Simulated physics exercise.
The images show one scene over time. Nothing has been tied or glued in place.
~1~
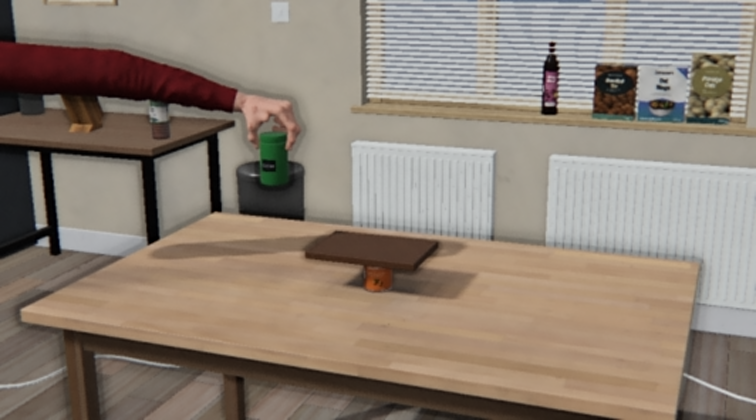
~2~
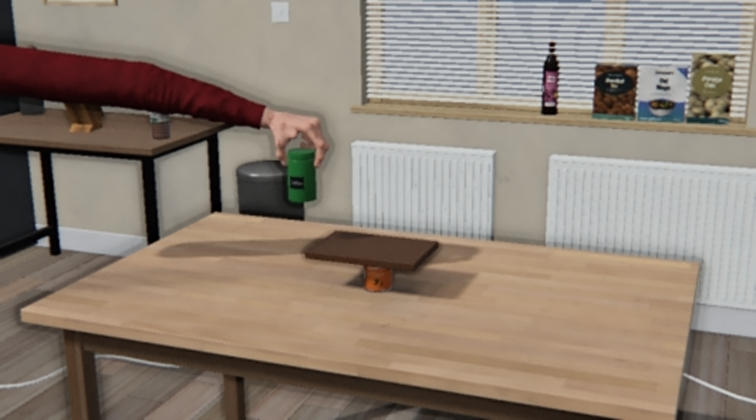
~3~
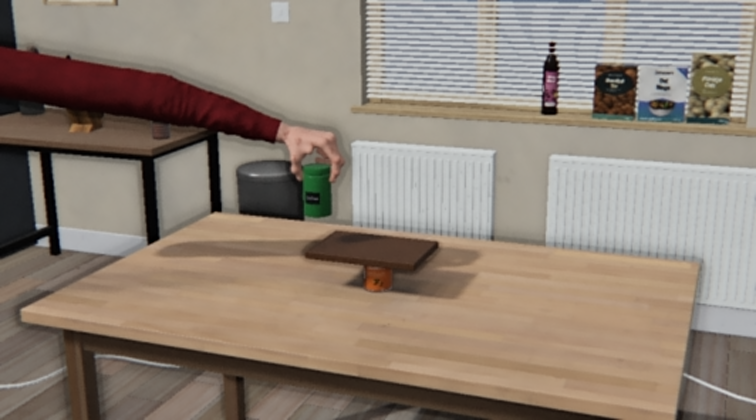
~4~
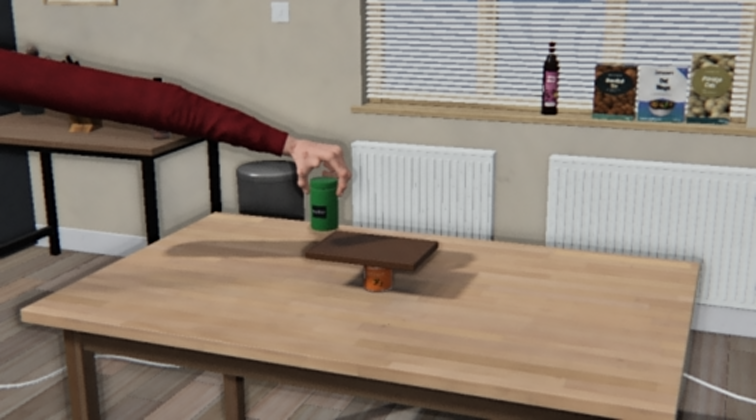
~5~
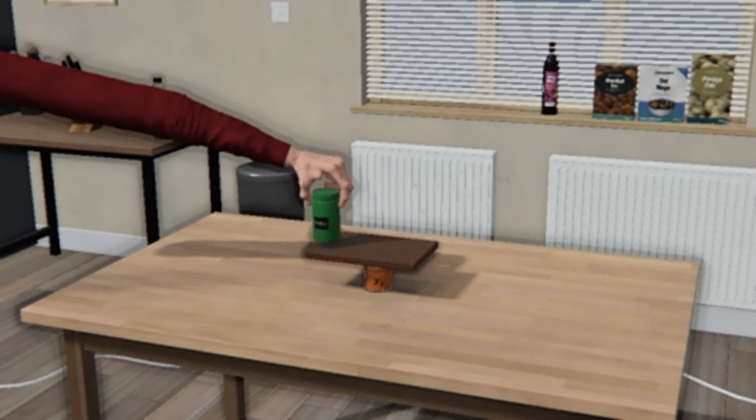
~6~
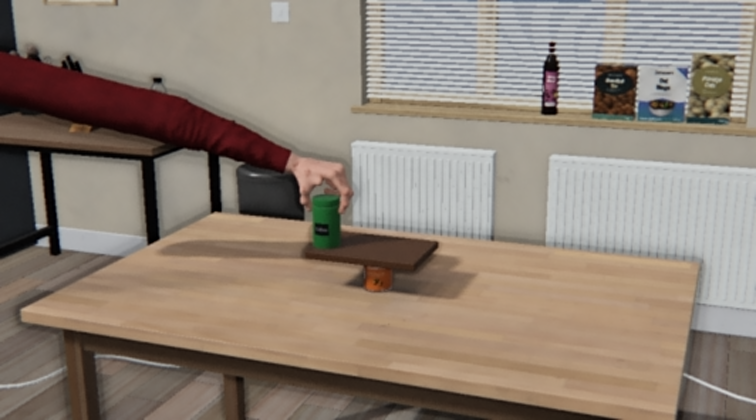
A hand in a dark red sleeve carried a green jar to the right and lowered it onto the left end of a brown board resting on a small orange object, still gripping it.
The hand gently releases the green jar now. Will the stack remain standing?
No: Most likely it does not remain standing.
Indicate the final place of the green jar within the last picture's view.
I'd say around (296, 270) in the last view.
Then, 0.30 s after the last picture, green jar now fallen; brown lid tipped 47° from how it was.
Then, 0.50 s after the last picture, brown lid tipped 38° from how it was.
At rest, fallen, green jar; tipped over in the stack, brown lid; orange tin in place. Seen from the same camera at the end, green jar near (296, 270). The stack loses its balance.
